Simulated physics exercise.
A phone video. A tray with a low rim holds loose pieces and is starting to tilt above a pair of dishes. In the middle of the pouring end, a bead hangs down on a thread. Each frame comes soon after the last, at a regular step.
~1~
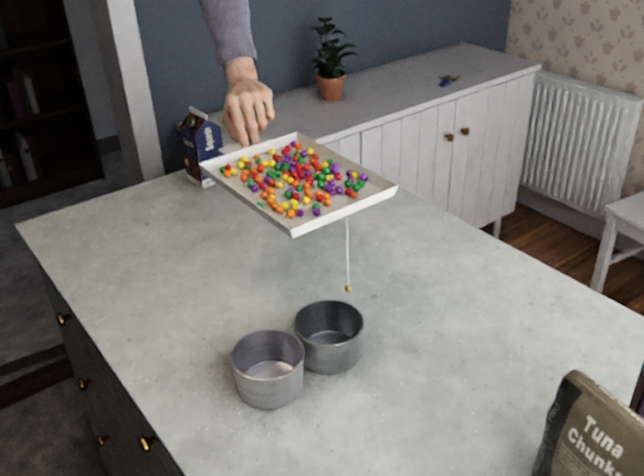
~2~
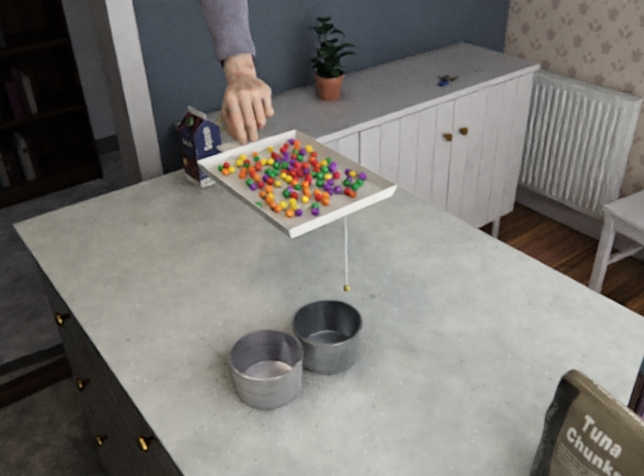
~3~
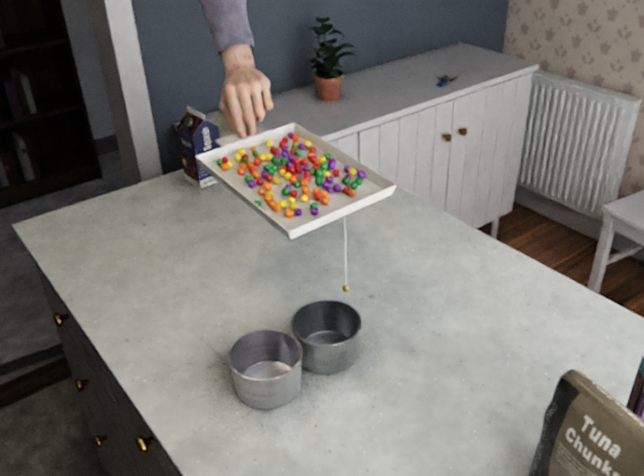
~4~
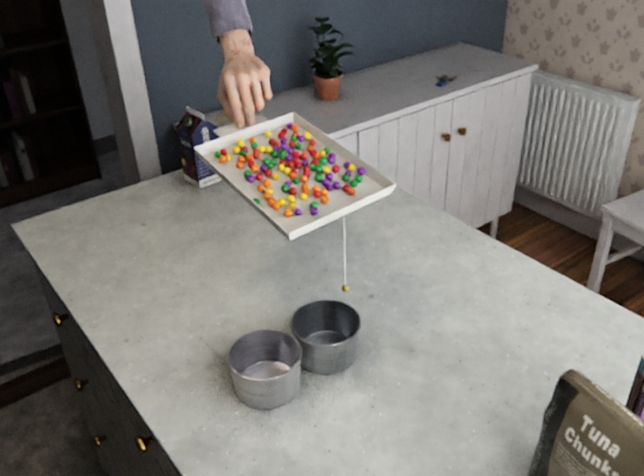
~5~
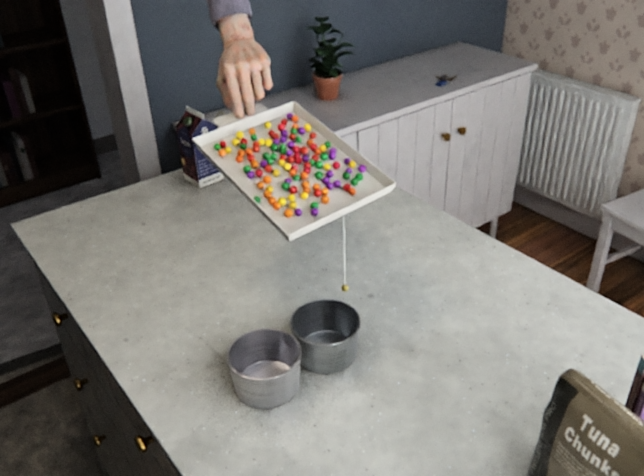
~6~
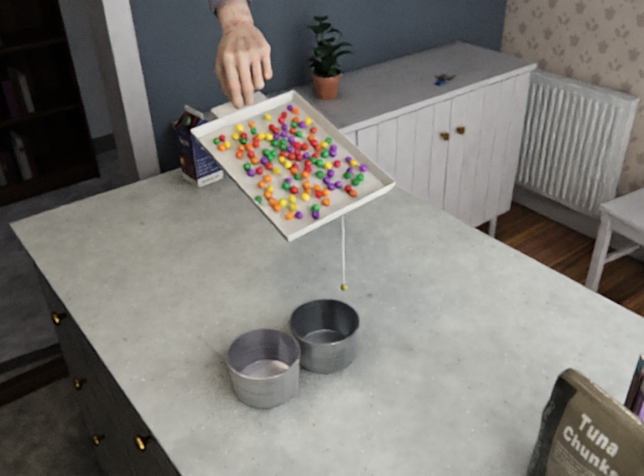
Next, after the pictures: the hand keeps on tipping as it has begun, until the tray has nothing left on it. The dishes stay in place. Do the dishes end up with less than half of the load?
Pretty clear the dishes gather most of what falls.
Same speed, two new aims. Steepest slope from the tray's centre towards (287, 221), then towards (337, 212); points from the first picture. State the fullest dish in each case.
Note: Place 1, the dish at the right; place 2, the dish at the right.
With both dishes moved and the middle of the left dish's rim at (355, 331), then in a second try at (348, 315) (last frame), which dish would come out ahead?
The first try: The left-side dish. The second: The left-side dish.
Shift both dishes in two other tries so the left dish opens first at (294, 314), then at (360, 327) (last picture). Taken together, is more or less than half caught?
The first time it's lower than half, the second time lower than half.
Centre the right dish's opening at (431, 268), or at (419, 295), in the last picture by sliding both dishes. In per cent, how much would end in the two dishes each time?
Close to 0 in a hundred, then close to 30 in a hundred.
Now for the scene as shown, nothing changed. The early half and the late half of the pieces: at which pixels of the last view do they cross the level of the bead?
Around (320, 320), followed by around (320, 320).
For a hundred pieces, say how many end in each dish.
Per cent held at the end: Left dish 10, right dish 70.
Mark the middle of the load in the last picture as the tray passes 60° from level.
The middle of the pieces lands at roughly (317, 217).
Just after the last frame, tray tipped steeply; the larger part on the tray; just a few in the left dish; just a few in the right dish; just a few outside both; about a tenth in the air.
A moment on, tray tipped right over; about a tenth on the tray; about a tenth in the left dish; roughly half in the right dish; about a tenth outside both; roughly a quarter in the air.
Further on, tray tipped past a quarter turn; about a tenth in the left dish; the larger part in the right dish; about a tenth outside both.
When it is over, tray tipped past a quarter turn; about a tenth in the left dish; the larger part in the right dish; about a tenth outside both.
